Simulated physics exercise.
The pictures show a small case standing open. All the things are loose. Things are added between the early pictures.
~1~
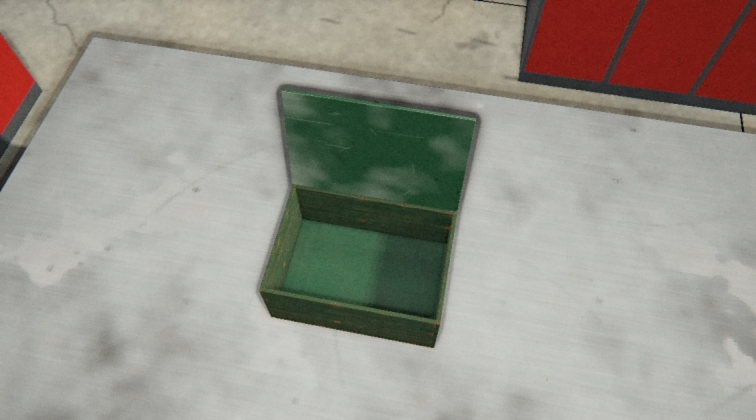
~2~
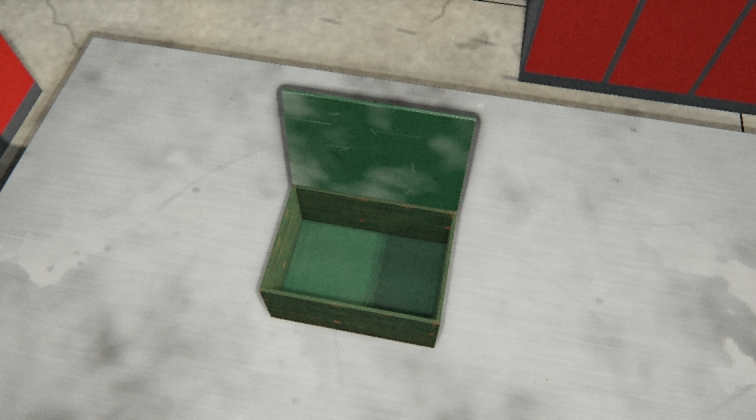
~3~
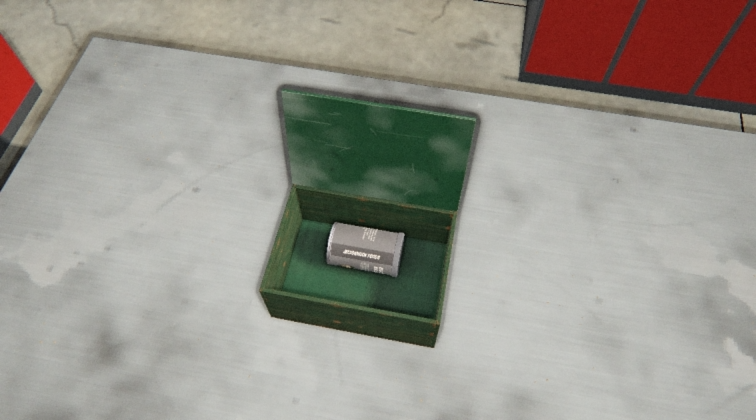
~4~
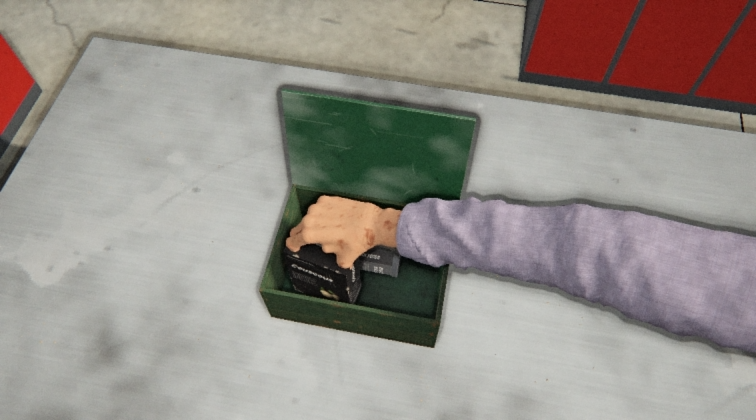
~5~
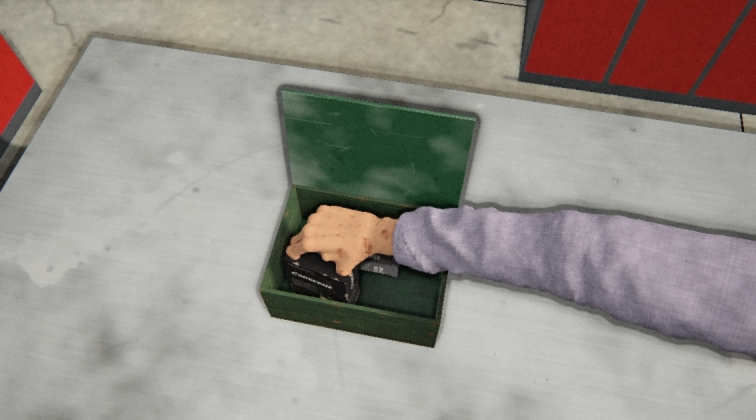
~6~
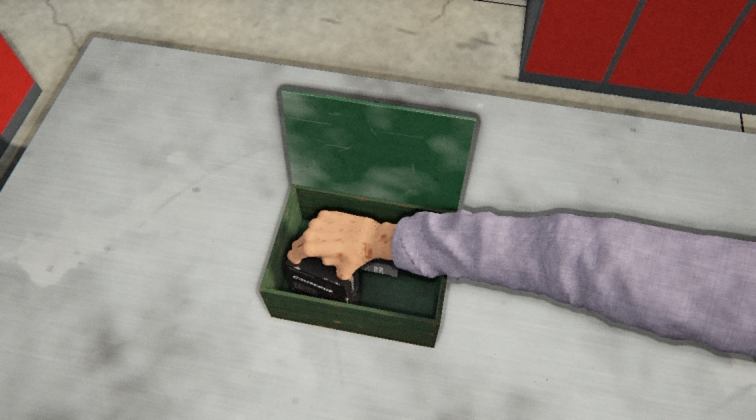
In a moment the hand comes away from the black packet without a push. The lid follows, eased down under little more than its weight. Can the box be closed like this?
The lid will not close.
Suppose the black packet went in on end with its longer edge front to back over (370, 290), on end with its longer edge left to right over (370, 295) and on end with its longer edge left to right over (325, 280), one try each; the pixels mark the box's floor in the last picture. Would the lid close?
First, it stays ajar; second, it is held up; third, it will not close.
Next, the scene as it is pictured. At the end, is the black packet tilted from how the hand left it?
The black packet keeps its pose.
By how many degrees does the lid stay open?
About 16°.
Then, 1.20 s after the last picture, lid starting down.
Then, 1.60 s after the last picture, lid 60° above the rim.
Then, 2.00 s after the last picture, lid 32° above the rim.
At rest, lid 17° above the rim; both in place. Seen from the same camera at the end, black packet near (325, 281).
